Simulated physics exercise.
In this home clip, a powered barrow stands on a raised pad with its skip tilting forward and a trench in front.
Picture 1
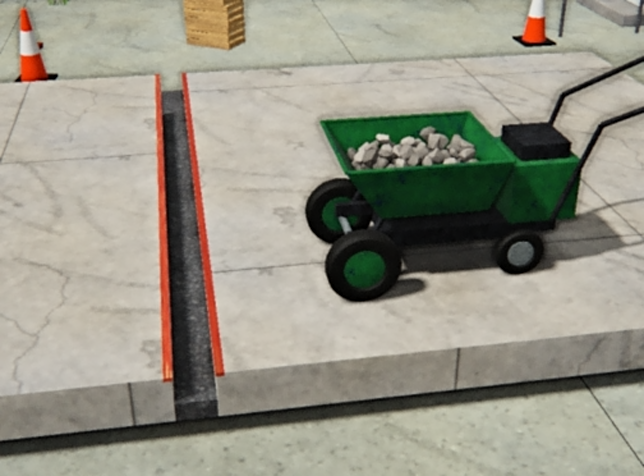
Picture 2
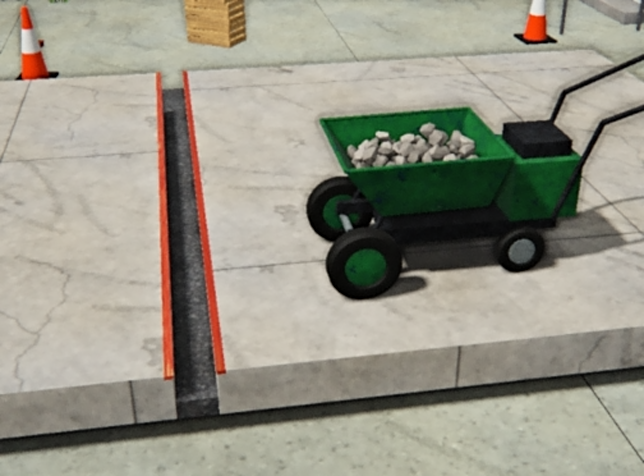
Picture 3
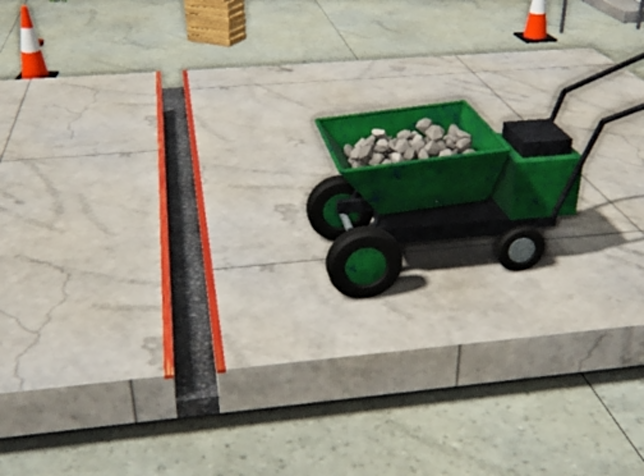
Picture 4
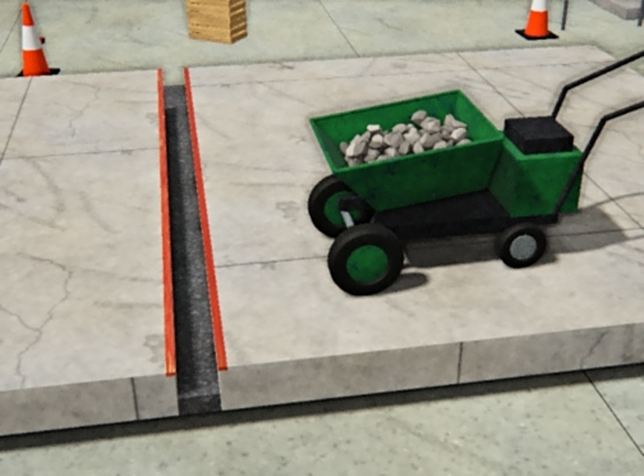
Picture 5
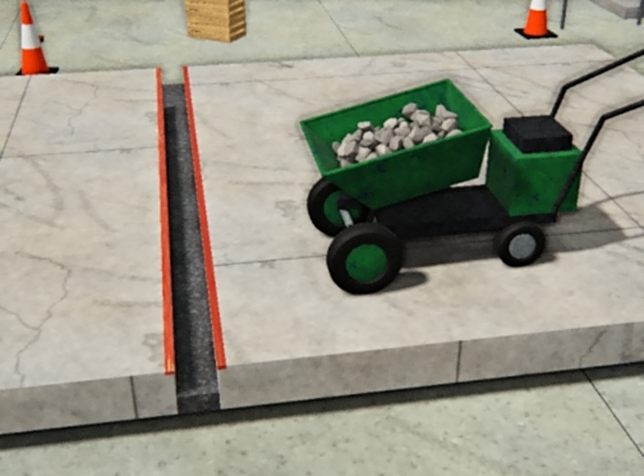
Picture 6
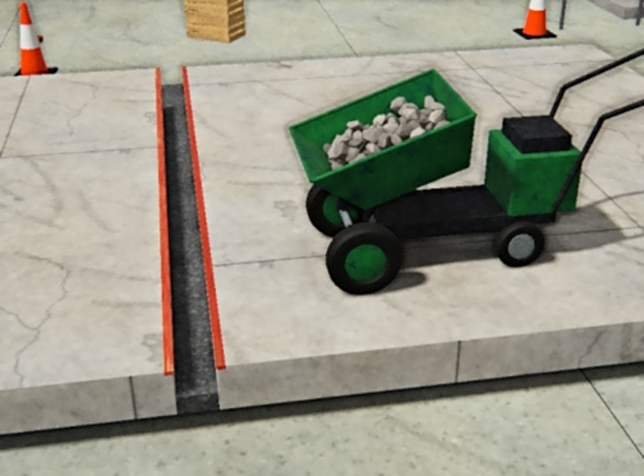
A green powered barrow standing on a concrete pad, its skip of broken stones gradually tilting forward toward the left.
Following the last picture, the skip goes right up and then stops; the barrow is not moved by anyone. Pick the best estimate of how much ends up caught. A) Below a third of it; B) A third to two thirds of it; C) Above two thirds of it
(B) A third to two thirds of it.
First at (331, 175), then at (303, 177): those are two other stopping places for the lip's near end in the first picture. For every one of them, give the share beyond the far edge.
Roughly 10 percent first, then roughly 30 percent.
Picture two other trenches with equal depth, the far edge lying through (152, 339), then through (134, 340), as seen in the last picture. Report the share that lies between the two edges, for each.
The first case gives close to 60 per cent and the second close to 70 per cent.
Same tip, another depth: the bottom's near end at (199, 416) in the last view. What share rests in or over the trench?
Estimate: Approx. 70 per cent.
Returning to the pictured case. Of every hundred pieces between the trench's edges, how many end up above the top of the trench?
20 %, roughly.
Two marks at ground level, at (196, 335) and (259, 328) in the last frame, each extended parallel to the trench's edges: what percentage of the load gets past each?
I'd say about 40 and about 90 in a hundred.
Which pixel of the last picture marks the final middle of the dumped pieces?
Roughly at pixel (198, 272).
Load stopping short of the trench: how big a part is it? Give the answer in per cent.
About 40 %.
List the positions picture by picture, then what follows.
The first picture shows lip of the skip at (347, 173), level; top of the load at (422, 152), broken stones; first edge of the trench at (216, 339); far edge at (166, 344), the trench under half as wide as the skip, and about as deep as wide.
The second picture shows lip of the skip at (346, 172), level; top of the load at (422, 149).
The third picture shows lip of the skip at (341, 172), tipped barely; top of the load at (429, 150).
The fourth picture shows lip of the skip at (335, 172), tipped a little; top of the load at (424, 143).
The fifth picture shows lip of the skip at (324, 175), tipped a little; top of the load at (426, 138).
The sixth picture shows lip of the skip at (312, 182), tipped clearly; top of the load at (415, 131); first edge of the trench at (217, 332); far edge at (167, 337).
Soon, skip tipped steeply; all in the skip.
A while on, skip tipped right over; nearly all in the skip; a small part short of the trench; a stray few falling.
Towards the end, skip tipped right over; about a quarter in the skip; about a third short of the trench; about a third in or heaped over the trench; a stray few beyond it.
Finally, skip tipped right over; about a third short of the trench; about half in or heaped over the trench; a small part beyond it.
